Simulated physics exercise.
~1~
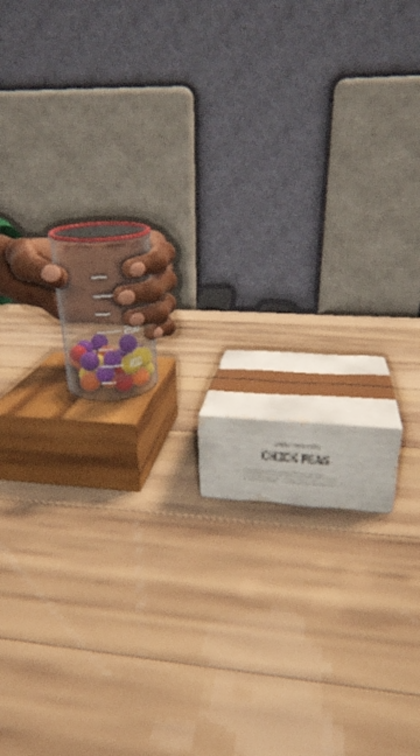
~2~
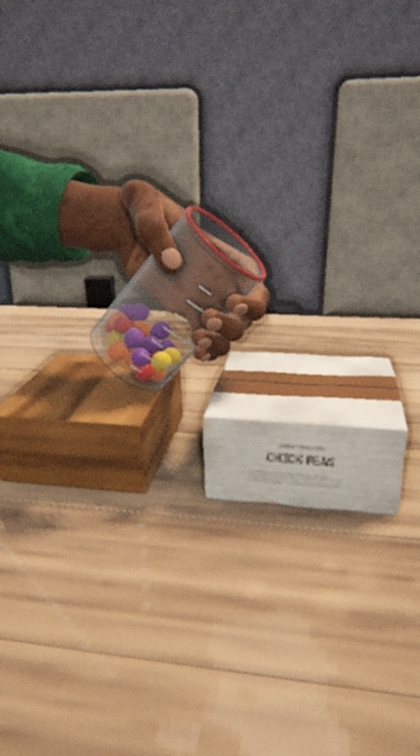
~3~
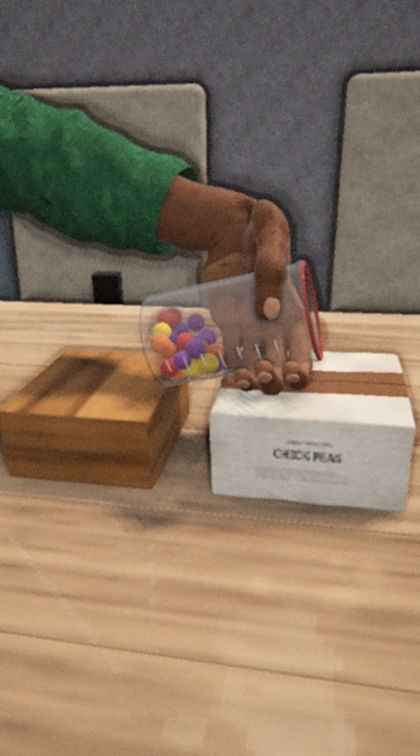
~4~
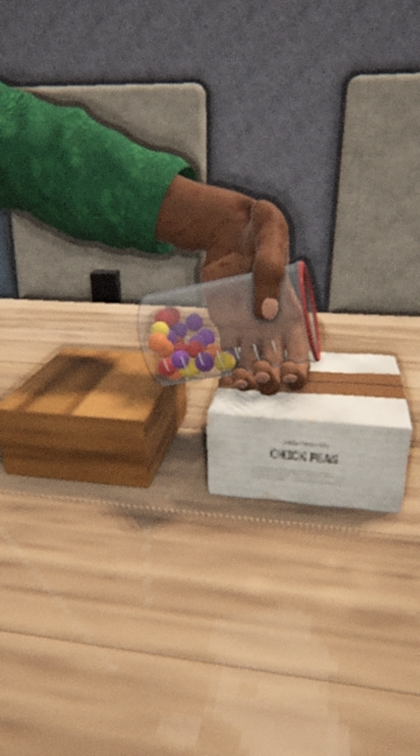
A clear beaker partly filled with small colourful balls is lifted by a hand from a wooden block, tipped steadily to the right, and propped nearly on its side against a white box labelled chick peas, where the hand still holds it with the balls inside.
